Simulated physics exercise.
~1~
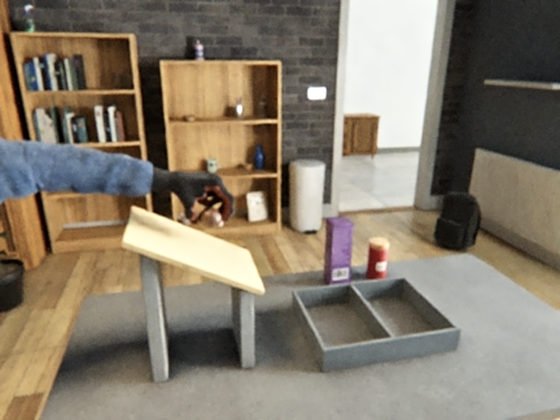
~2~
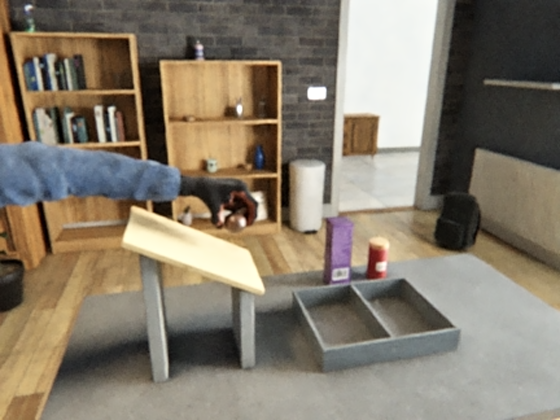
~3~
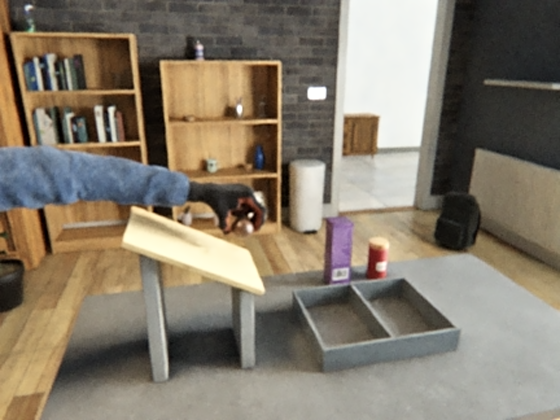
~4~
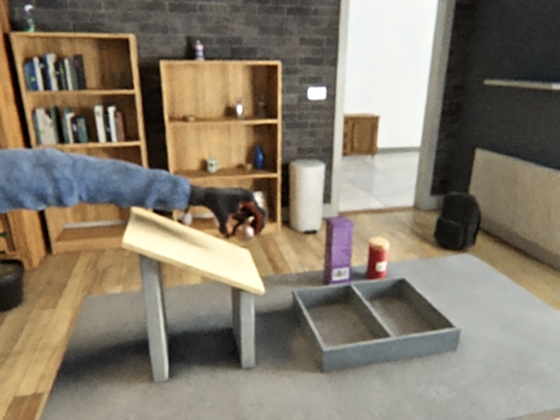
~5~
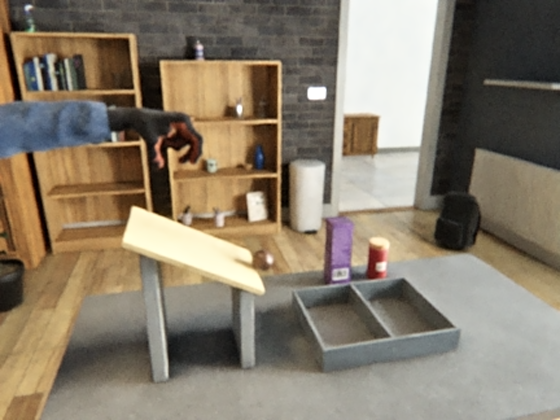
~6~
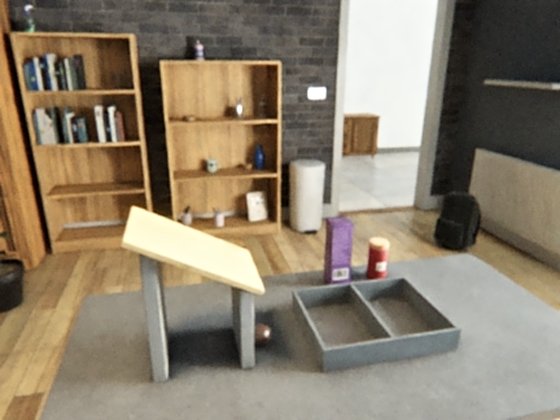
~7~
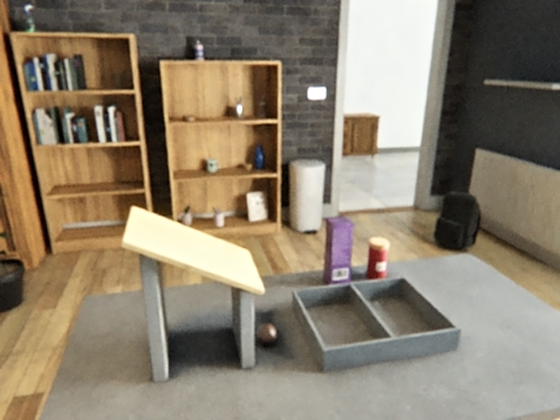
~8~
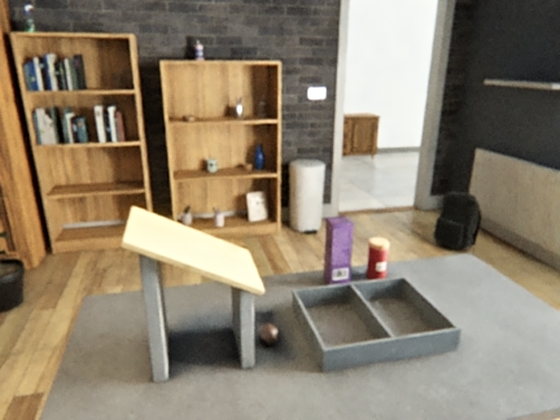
A gloved hand moved a small brown onion over a sloping board and let go, and the onion dropped off beside the ramp, ending up on the grey surface outside the open tray while the purple carton and red jar stayed put.
